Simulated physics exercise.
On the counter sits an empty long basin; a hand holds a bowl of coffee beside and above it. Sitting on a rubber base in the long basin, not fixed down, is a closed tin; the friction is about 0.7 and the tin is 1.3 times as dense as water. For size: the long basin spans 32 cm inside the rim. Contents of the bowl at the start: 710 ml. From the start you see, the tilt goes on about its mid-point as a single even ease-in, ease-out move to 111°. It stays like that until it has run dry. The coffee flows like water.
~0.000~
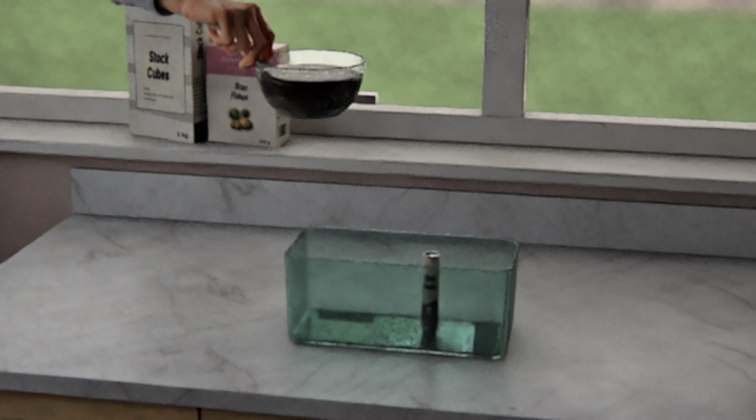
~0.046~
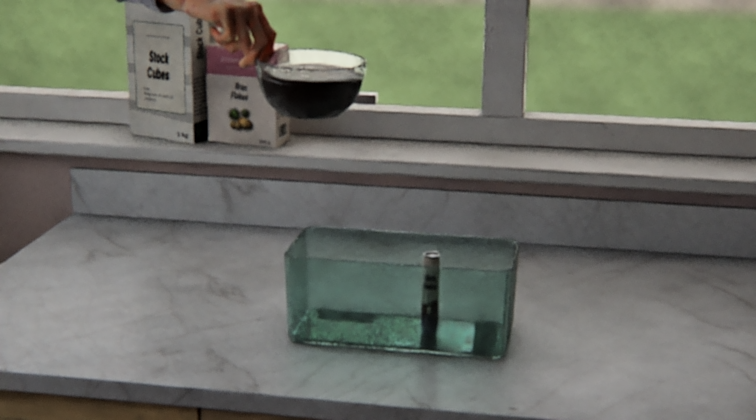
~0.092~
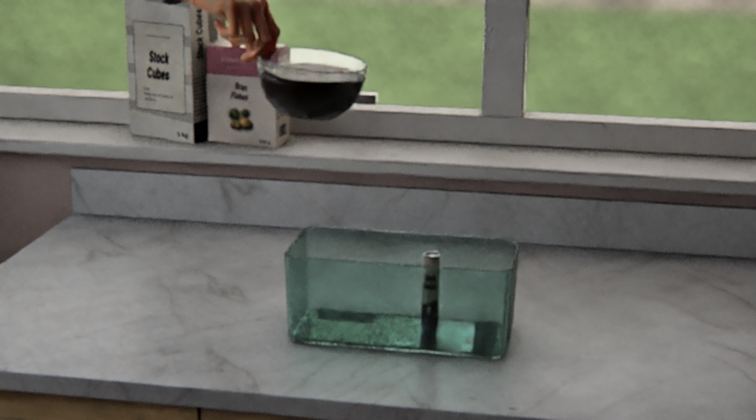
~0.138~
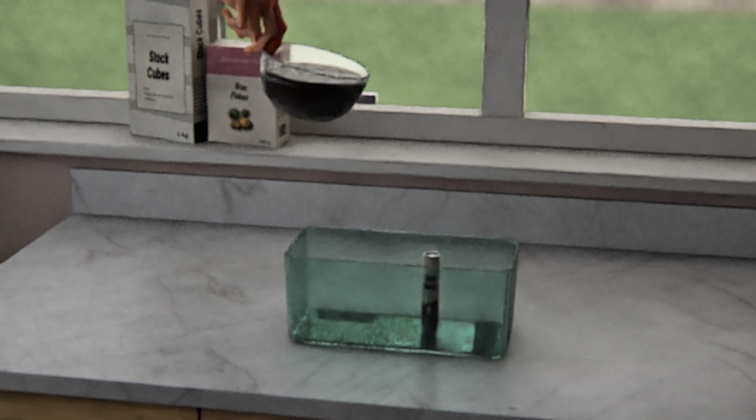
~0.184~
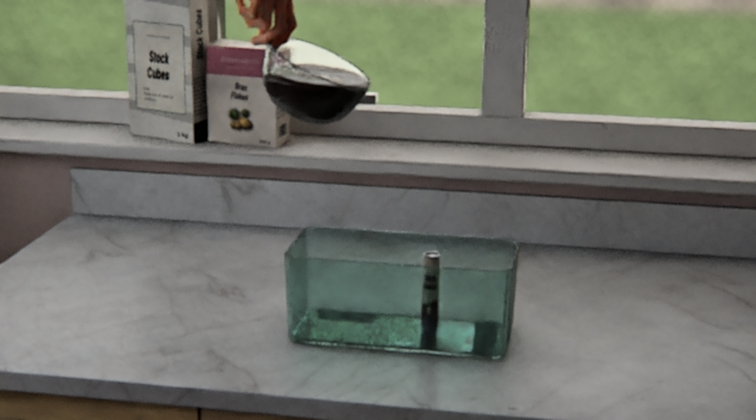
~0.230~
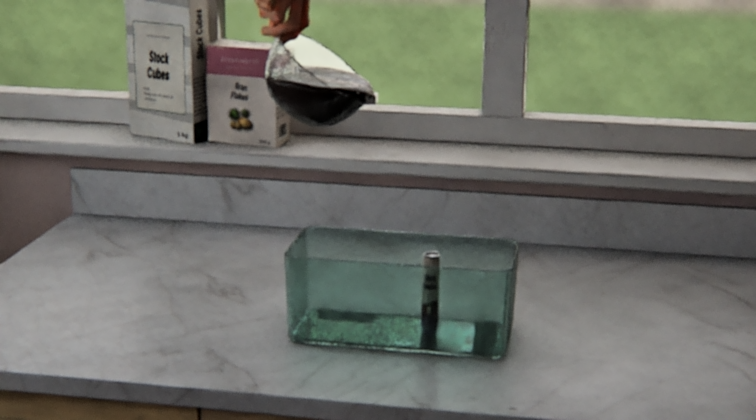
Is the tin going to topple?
It overbalances.
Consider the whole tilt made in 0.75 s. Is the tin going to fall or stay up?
With that tilt, the tin stays on its base.
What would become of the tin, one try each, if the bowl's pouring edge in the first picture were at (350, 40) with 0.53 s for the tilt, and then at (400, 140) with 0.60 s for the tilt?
First it tips over; then it stays on its base.
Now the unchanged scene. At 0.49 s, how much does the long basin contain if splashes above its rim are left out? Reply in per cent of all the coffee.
About 20%.
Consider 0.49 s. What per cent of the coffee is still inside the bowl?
12 %.
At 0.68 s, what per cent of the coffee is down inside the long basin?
The share is close to 94 percent.
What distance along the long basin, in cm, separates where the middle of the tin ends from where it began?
Around 6.0 cm.
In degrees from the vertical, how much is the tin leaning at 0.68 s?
The tilt comes to near 5°.
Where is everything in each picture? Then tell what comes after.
In the first frame, tilt 0°; pouring edge (364, 63); surface from (262, 70) to (361, 74); the long basin's rim runs from (295, 242) to (515, 257); the tin's top is at (431, 258).
In the second frame, tilt 2°; pouring edge (365, 65); surface from (262, 69) to (362, 75).
In the third frame, tilt 6°; pouring edge (366, 69); surface from (264, 67) to (363, 77).
In the fourth frame, tilt 14°; pouring edge (368, 77); surface from (266, 66) to (365, 79).
In the fifth frame, tilt 24°; pouring edge (369, 87); surface from (268, 67) to (369, 82).
In the sixth frame, tilt 36°; pouring edge (367, 99); surface from (270, 69) to (363, 89); 4 per cent is over the edge.
Then, 0.49 s in, the tilt is 102° and 12 per cent is still to pour; the tin stands where it began.
Then, 0.68 s in, the tilt is 111° and 0 per cent is still to pour; the tin leans 5°.
Then, 0.88 s in, the tilt is 111° and 0 per cent is still to pour; the tin stands 1 cm from where it began.
Then, 1.10 s in, the tilt is 111° and 0 per cent is still to pour; the tin leans 17°.
Finally, the tin lies on its side.
